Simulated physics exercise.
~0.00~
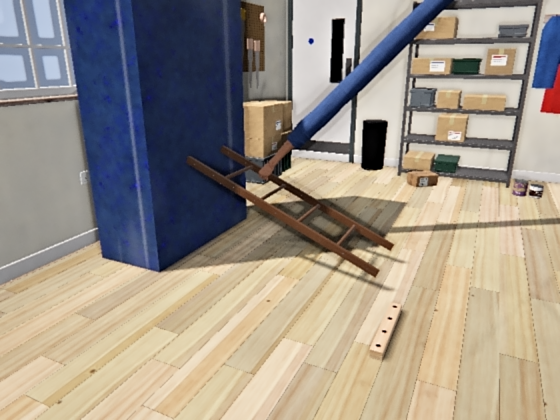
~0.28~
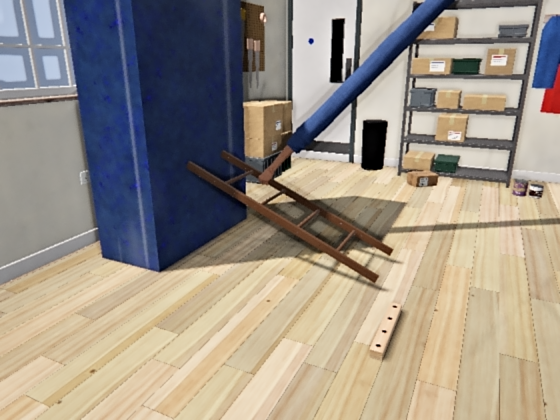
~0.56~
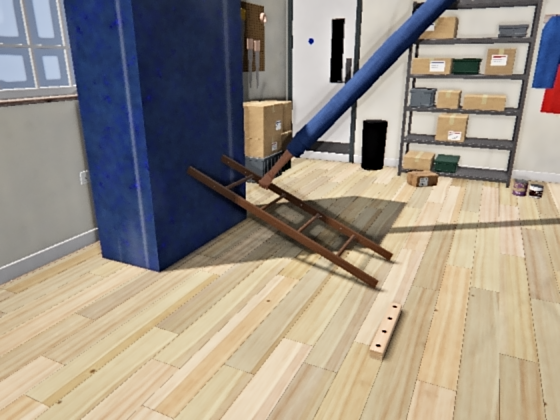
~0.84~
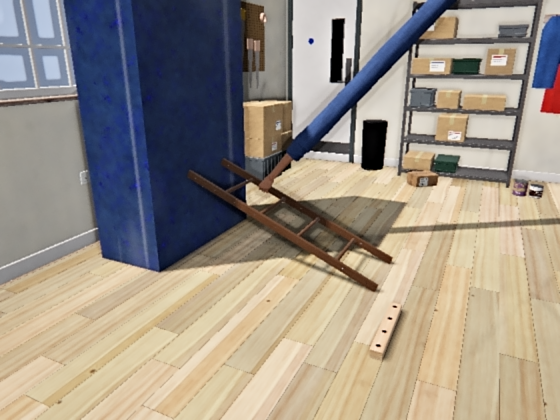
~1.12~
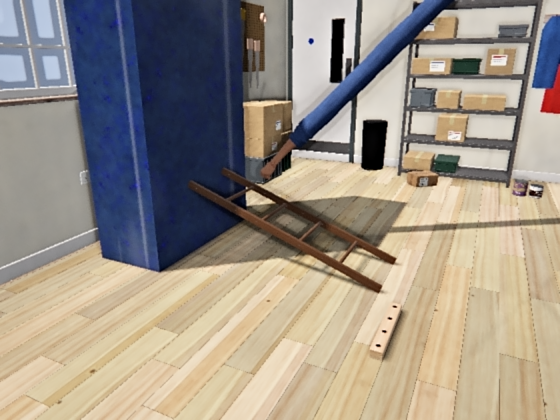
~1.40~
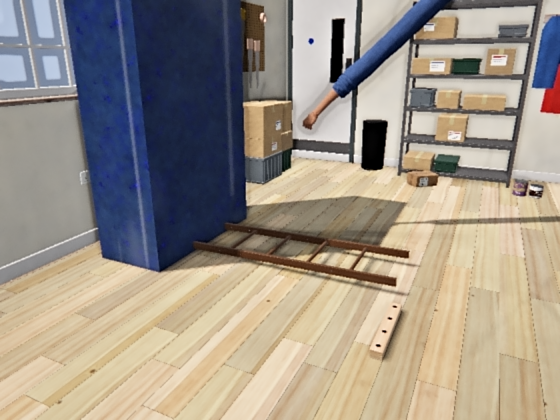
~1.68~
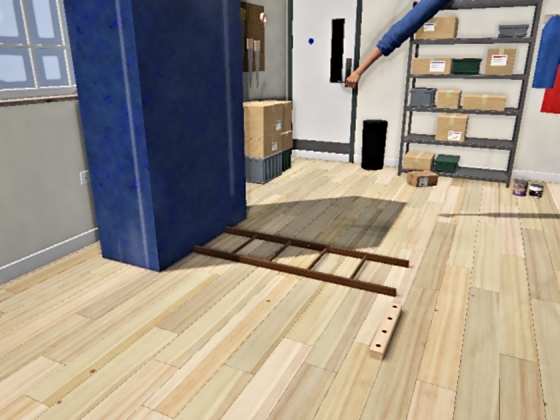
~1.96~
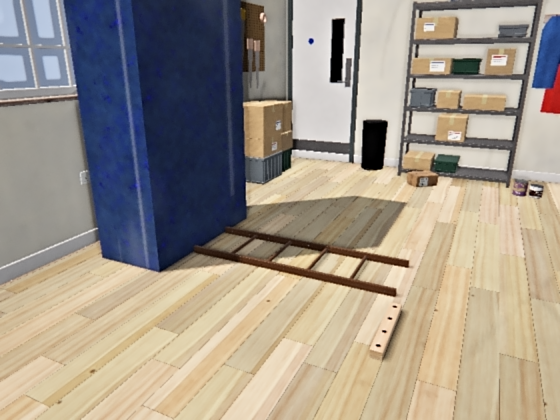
A brown rack leaning on a blue cupboard slips down flat after a hand releases it.
